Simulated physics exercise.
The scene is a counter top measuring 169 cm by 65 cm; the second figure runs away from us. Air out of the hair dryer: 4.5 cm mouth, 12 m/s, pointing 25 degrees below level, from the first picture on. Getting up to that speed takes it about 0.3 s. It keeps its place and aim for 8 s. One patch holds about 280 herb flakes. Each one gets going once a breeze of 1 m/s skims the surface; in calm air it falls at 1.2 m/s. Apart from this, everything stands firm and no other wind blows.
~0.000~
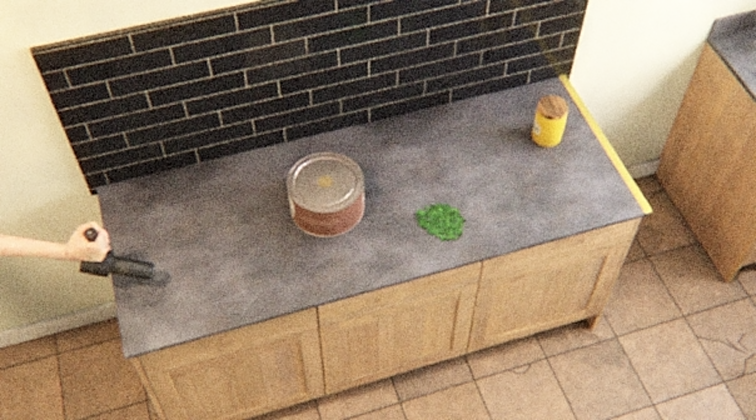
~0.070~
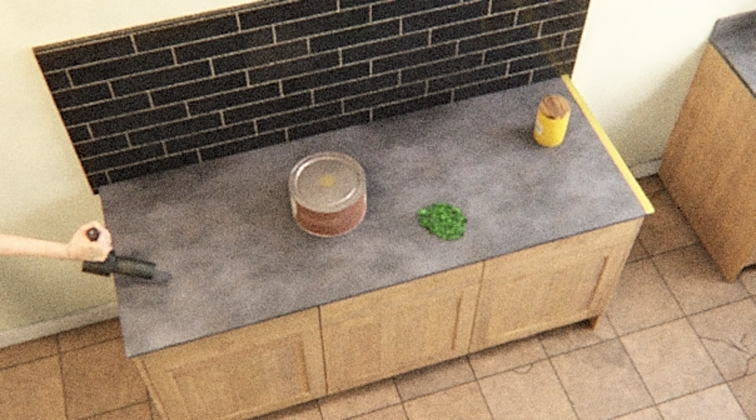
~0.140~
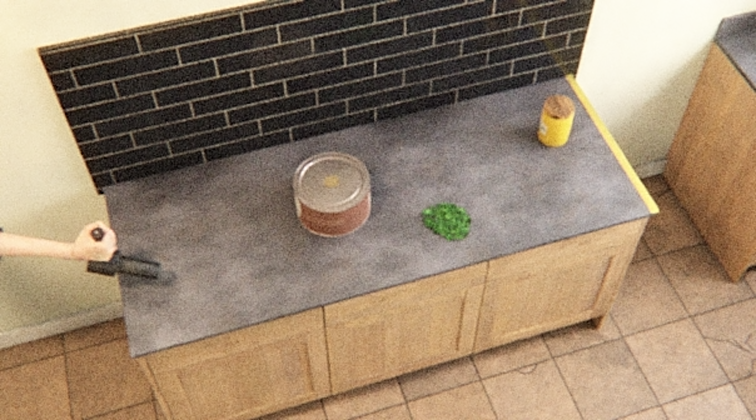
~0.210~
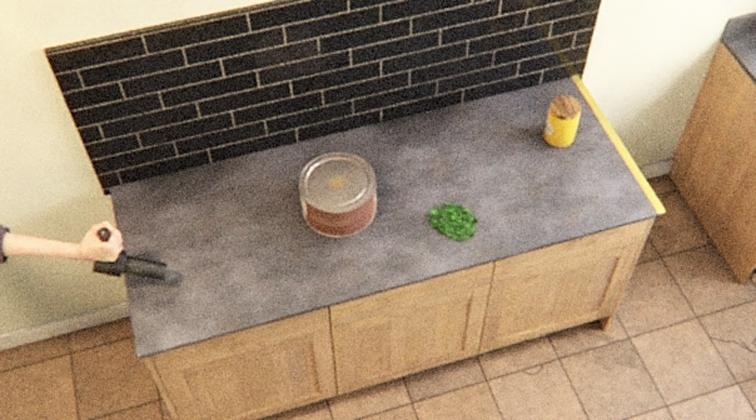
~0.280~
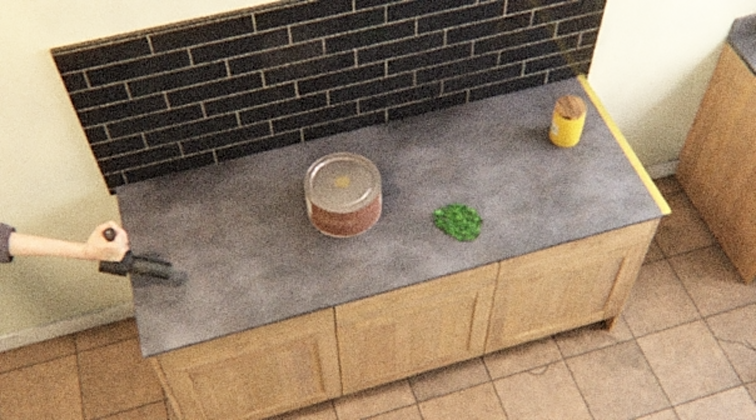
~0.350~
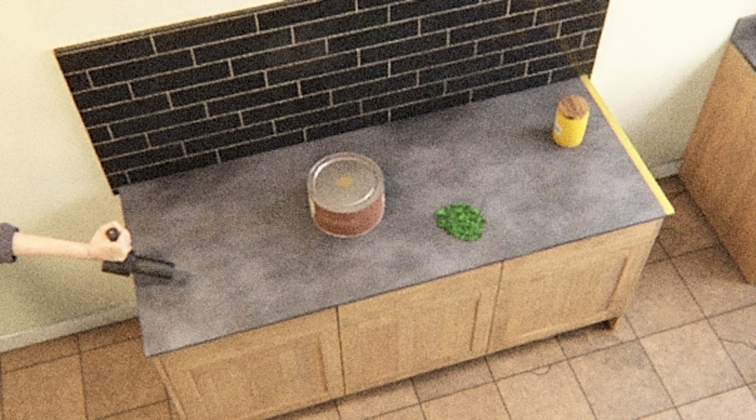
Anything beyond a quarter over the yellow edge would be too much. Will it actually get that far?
Yes - over the limit.
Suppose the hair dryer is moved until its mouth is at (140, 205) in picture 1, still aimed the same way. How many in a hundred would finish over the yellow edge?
I'd expect close to 0 per cent.
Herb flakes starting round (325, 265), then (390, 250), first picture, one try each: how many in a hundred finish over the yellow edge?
Roughly 50 %, then 70 %.
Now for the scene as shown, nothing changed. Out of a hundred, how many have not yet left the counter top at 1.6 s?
Near 70 per cent, more or less.
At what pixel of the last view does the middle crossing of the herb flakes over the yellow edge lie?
Close to pixel (641, 160).
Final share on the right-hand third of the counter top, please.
Share at the end: Close to 2 %.
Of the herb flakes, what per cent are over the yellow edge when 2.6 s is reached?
Some 90 per cent.
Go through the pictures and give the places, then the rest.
In the first frame, the middle of the herb flakes is near (442, 223), none has stirred yet and the mouth of the hair dryer is at (152, 272).
In the second frame, the middle of the herb flakes is near (444, 222), none has stirred yet and the yellow edge is centred on (608, 139).
In the third frame, the middle of the herb flakes is near (448, 222), none has stirred yet, the top of a large tin is at (332, 181) and the top of a jar is at (560, 106).
In the fourth frame, the middle of the herb flakes is near (454, 223) and none has stirred yet.
In the fifth frame, the middle of the herb flakes is near (459, 223) and none has stirred yet.
In the sixth frame, the middle of the herb flakes is near (462, 223) and none has stirred yet.
After 1.6 s, 33 % are over the yellow edge; the middle of those still in play is near (588, 169); 22 % have settled or left.
After 2.6 s, 91 % are over the yellow edge; 87 % have settled or left.
After 4.4 s, 98 % are over the yellow edge; 98 % have settled or left.
After 8.0 s, at the end, 98 % are over the yellow edge.
